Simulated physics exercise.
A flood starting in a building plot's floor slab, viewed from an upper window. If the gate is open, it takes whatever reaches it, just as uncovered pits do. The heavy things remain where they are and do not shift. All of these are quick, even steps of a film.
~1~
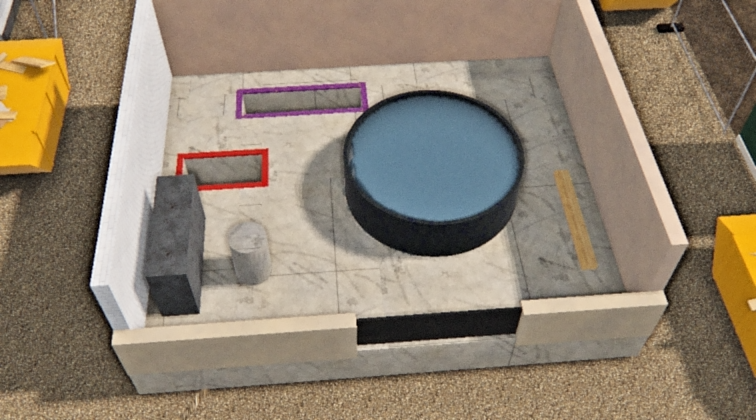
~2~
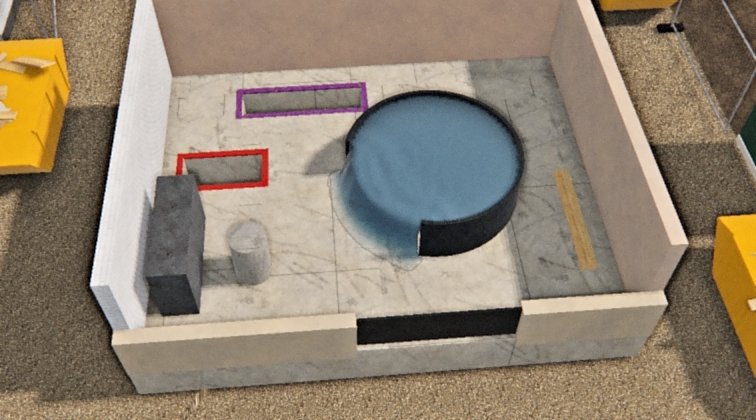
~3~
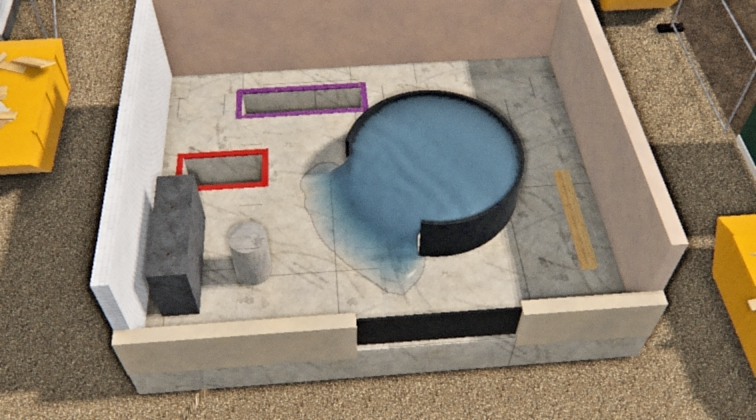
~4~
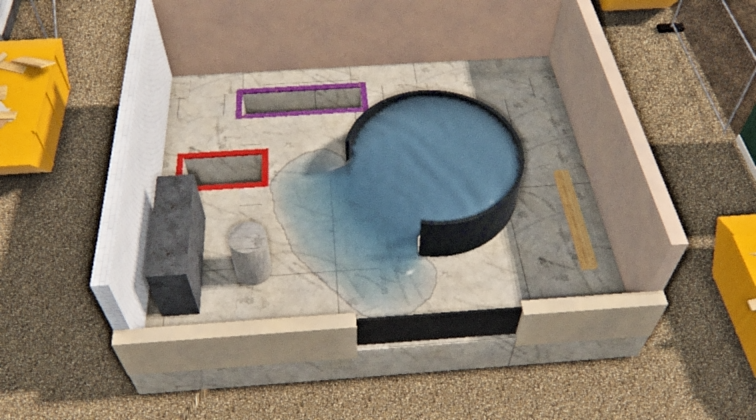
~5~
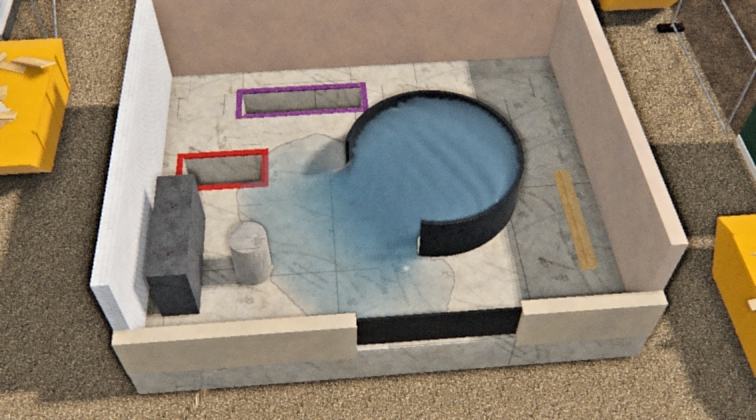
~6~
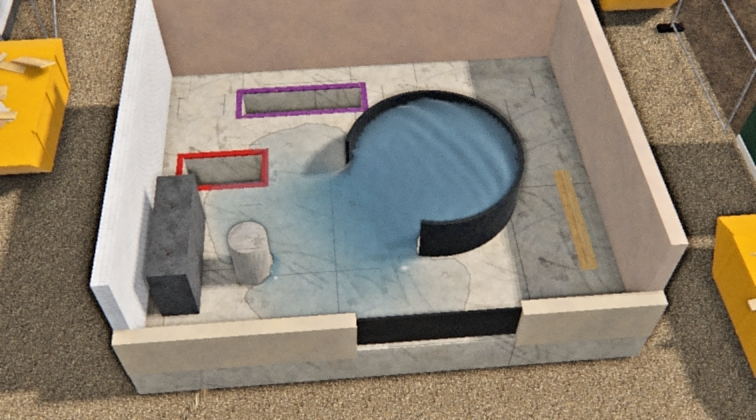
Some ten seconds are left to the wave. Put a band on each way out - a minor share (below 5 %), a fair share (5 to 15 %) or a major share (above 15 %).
Bands: Gate: A minor share; red pit: A major share; purple pit: A fair share.
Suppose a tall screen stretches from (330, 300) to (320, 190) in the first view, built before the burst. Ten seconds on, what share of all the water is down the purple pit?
Purple: 15 %.
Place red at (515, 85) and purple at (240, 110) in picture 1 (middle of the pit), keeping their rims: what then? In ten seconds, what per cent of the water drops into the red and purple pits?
Red has 6 parts of a hundred and purple has 40.
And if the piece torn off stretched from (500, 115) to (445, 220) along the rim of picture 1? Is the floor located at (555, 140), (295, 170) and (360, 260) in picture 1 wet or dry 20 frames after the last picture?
As listed: Awash, free of water, flooded.
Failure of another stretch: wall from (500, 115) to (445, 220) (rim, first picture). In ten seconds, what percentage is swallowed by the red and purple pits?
Per cent: Red 20, purple 15.
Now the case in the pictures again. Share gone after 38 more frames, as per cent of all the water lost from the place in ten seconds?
I'd estimate close to 70 per cent.
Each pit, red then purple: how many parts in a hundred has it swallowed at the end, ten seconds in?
Close to 38 per cent, and close to 8 per cent.
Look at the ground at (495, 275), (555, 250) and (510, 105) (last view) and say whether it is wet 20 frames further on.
Point by point: Swamped; swamped; unwetted.
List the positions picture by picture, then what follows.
The first picture shows still water in the pool at (433, 156).
In the second picture, water pours out at (363, 214) and has run to (344, 171).
In the third picture, water pours out at (363, 215) and has run to (321, 168).
In the fourth picture, the front is at (301, 159), out from the gap at (363, 217).
In the fifth picture, the front is at (268, 156), out from the gap at (363, 217).
In the sixth picture, the front is at (215, 187), out from the gap at (363, 218).
A moment on, water covers 35 % of the floor; the gate 0 %, the red pit 2 %, the purple pit 0 %.
Next, water covers 45 % of the floor; the gate 0 %, the red pit 4 %, the purple pit 0 %.
Then, water covers 55 % of the floor; the gate 0 %, the red pit 13 %, the purple pit 0 %.
Later, water covers 75 % of the floor; the gate 0 %, the red pit 29 %, the purple pit 3 %.
In the end, water covers 90 % of the floor; the gate 0 %, the red pit 39 %, the purple pit 9 %.
